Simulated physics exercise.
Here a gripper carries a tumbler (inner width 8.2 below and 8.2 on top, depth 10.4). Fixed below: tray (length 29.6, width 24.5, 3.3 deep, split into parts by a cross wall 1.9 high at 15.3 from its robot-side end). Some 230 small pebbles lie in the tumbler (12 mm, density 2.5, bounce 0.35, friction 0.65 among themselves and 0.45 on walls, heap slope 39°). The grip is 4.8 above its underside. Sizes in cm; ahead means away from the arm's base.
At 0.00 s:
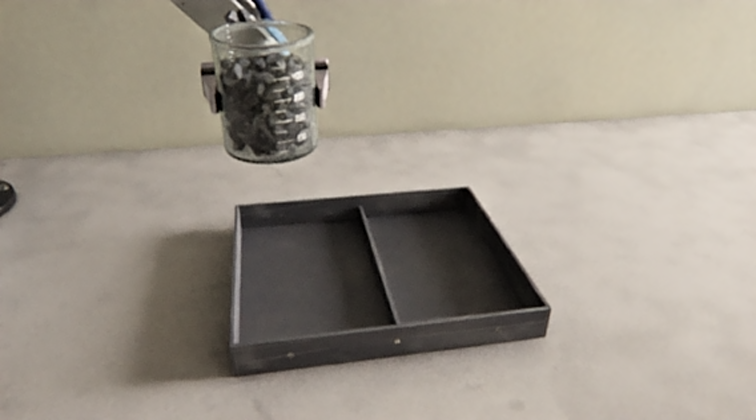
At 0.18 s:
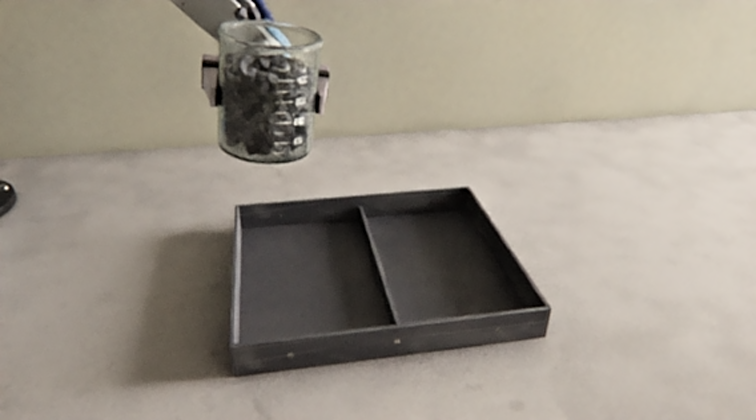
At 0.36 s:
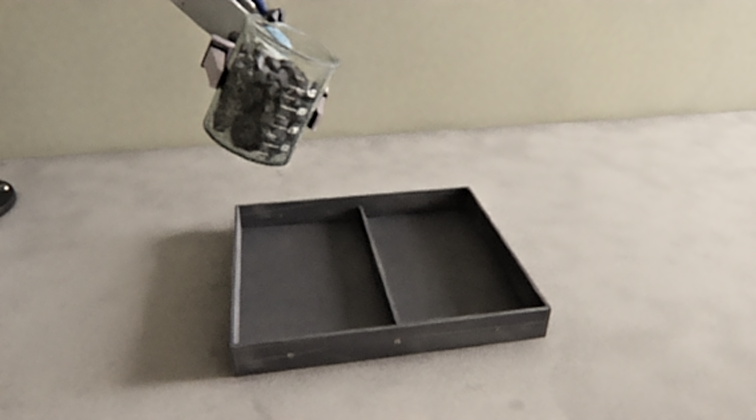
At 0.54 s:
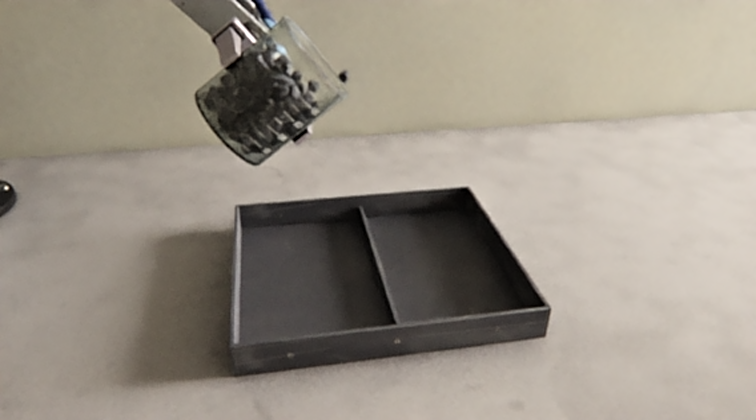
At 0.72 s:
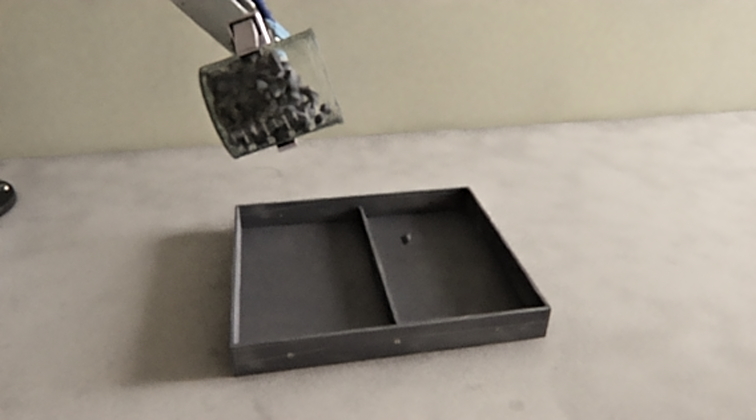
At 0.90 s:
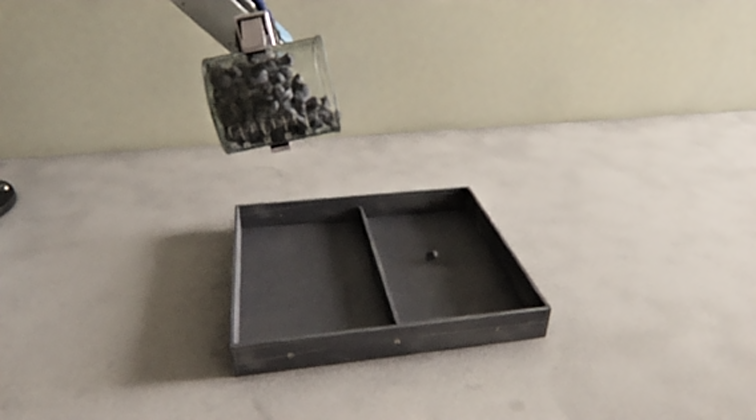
The video shows a gripper holding a clear tumbler of dark pebbles above a divided black tray, then tilting it to the right until it lies nearly sideways, as a single pebble drops into the tray's right section.
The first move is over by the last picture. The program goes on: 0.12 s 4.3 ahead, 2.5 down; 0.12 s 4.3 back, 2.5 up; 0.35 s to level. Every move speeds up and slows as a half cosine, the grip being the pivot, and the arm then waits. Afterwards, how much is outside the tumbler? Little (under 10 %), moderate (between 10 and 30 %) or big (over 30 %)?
Outside the tumbler the share is moderate, between 10 and 30 %.
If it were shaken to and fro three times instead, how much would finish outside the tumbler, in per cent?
In that case some 35 per cent.
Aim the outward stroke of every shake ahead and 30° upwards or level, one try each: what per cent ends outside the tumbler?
Some 60 and 40 per cent.
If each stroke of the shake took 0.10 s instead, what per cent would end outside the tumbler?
It would be near 25 per cent.
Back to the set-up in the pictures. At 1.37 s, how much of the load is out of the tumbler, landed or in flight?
Some 15 per cent.
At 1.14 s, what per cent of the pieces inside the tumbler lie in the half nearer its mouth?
Roughly 50 per cent.
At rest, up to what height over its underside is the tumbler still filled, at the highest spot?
About 8.5 cm.
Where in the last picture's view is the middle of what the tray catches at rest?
Near (426, 265).
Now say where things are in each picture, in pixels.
In the first frame, tumbler middle at (268, 93), level; upper third of the load around (268, 78), from x 225 to 305, top at y 15; 233 in the tumbler.
In the second frame, tumbler middle at (268, 93), tilted 8° forward; upper third of the load around (265, 78), from x 230 to 310, top at y 15.
In the third frame, tumbler middle at (270, 93), tilted 28° forward; upper third of the load around (264, 79), from x 220 to 315, top at y 15.
In the fourth frame, tumbler middle at (271, 94), tilted 53° forward; upper third of the load around (263, 78), from x 210 to 345, top at y 45; 232 in the tumbler, 1 in flight or on a rim.
In the fifth frame, tumbler middle at (272, 96), tilted 73° forward; upper third of the load around (258, 77), from x 215 to 405, top at y 55; 232 in the tumbler, 1 in the far-side part.
In the sixth frame, tumbler middle at (272, 96), tilted 81° forward; upper third of the load around (254, 80), from x 215 to 435, top at y 60; 232 in the tumbler, 1 in the far-side part.
After 1.14 s, tilted 81° forward, highest piece 24 above the table; 207 in the tumbler, 2 in the far-side part, 24 in flight or on a rim.
After 1.37 s, tilted 21° forward, highest piece 27 above the table; 198 in the tumbler, 25 in the far-side part, 9 in the robot-side part, 1 in flight or on a rim.
After 1.69 s, level, highest piece 25 above the table; 197 in the tumbler, 26 in the far-side part, 10 in the robot-side part.
After 2.74 s, level, highest piece 25 above the table; 197 in the tumbler, 26 in the far-side part, 10 in the robot-side part.
At rest, 197 in the tumbler, 26 in the far-side part, 10 in the robot-side part. That is 15 % outside the tumbler.
